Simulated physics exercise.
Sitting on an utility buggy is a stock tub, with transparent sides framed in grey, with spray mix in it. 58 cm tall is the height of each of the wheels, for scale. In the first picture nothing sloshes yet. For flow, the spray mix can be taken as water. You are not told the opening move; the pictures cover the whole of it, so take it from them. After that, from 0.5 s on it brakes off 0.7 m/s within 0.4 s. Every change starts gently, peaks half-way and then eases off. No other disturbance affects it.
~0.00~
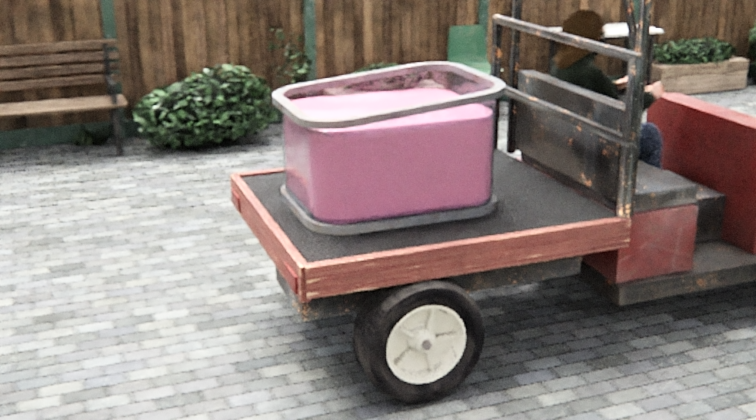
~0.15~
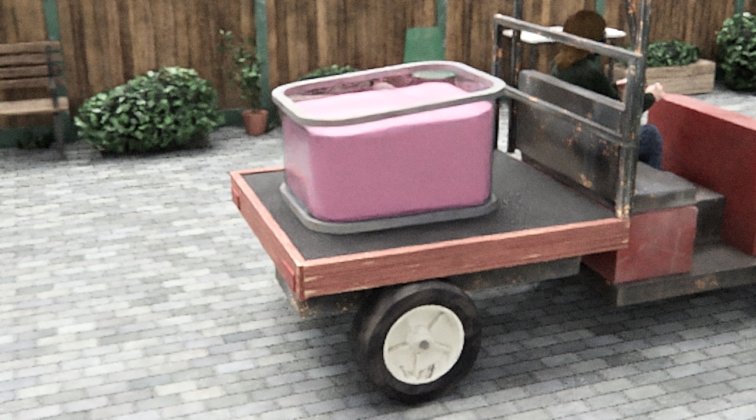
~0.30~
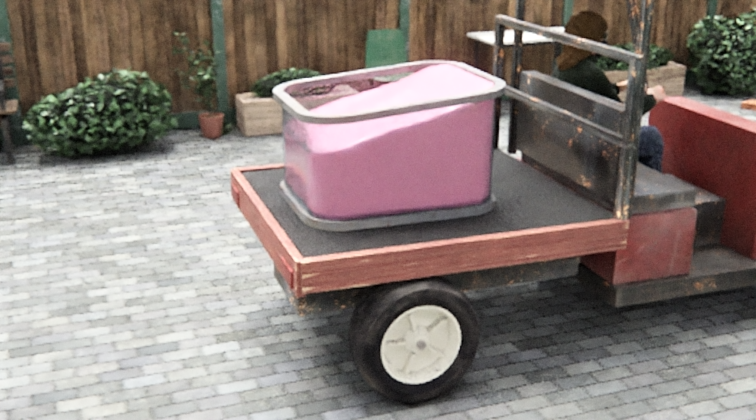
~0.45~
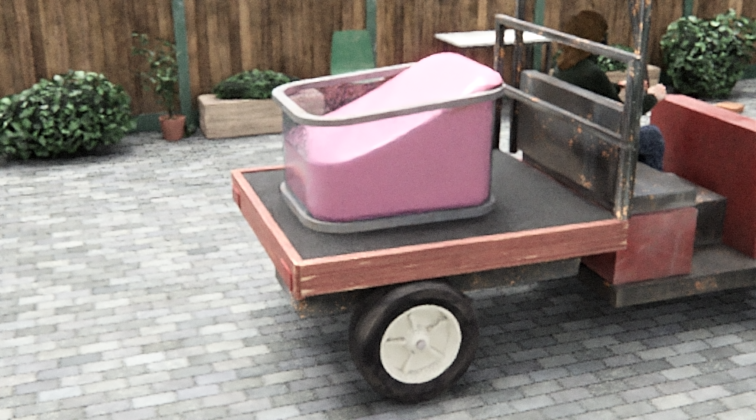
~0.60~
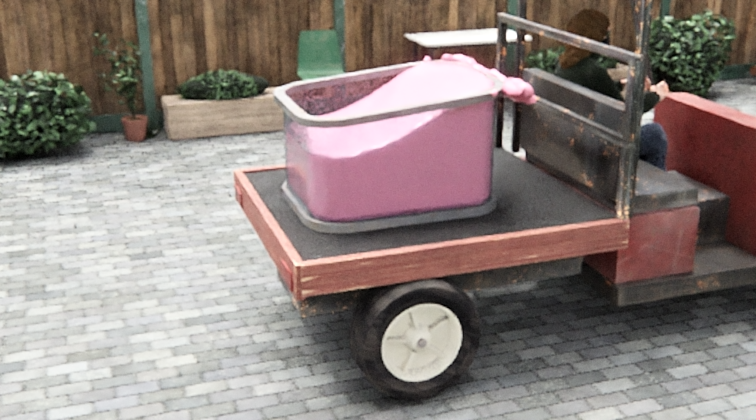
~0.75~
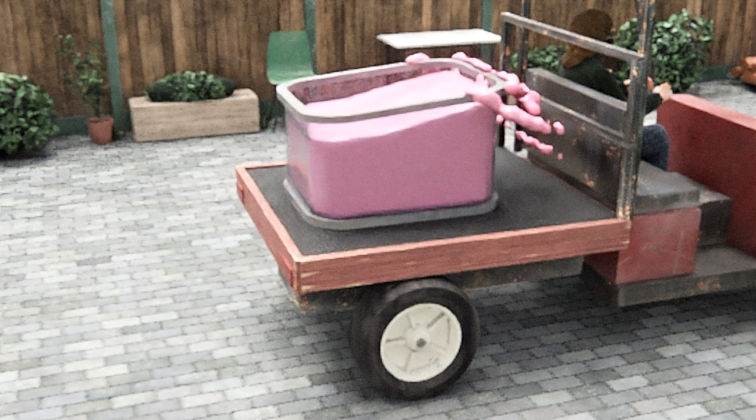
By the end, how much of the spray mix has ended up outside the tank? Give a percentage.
Close to 2 per cent.
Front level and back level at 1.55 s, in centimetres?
Height at the front is 44 cm; height at the back is 40 cm.
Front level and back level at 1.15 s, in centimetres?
Front reads 34 centimetres, back reads 50 centimetres.
Then, 1.15 s in, it stands 50 cm high behind and 34 cm in front; 1 per cent has gone over the front.
Then, 1.55 s in, it stands 40 cm high behind and 44 cm in front; 1 per cent has gone over the front.
Then, 2.05 s in, it stands 40 cm high behind and 40 cm in front; 2 per cent has gone mostly over the front, some over the back.
Then, 3.88 s in, 2 per cent has gone over the front and the back, 5 of 267 litres.
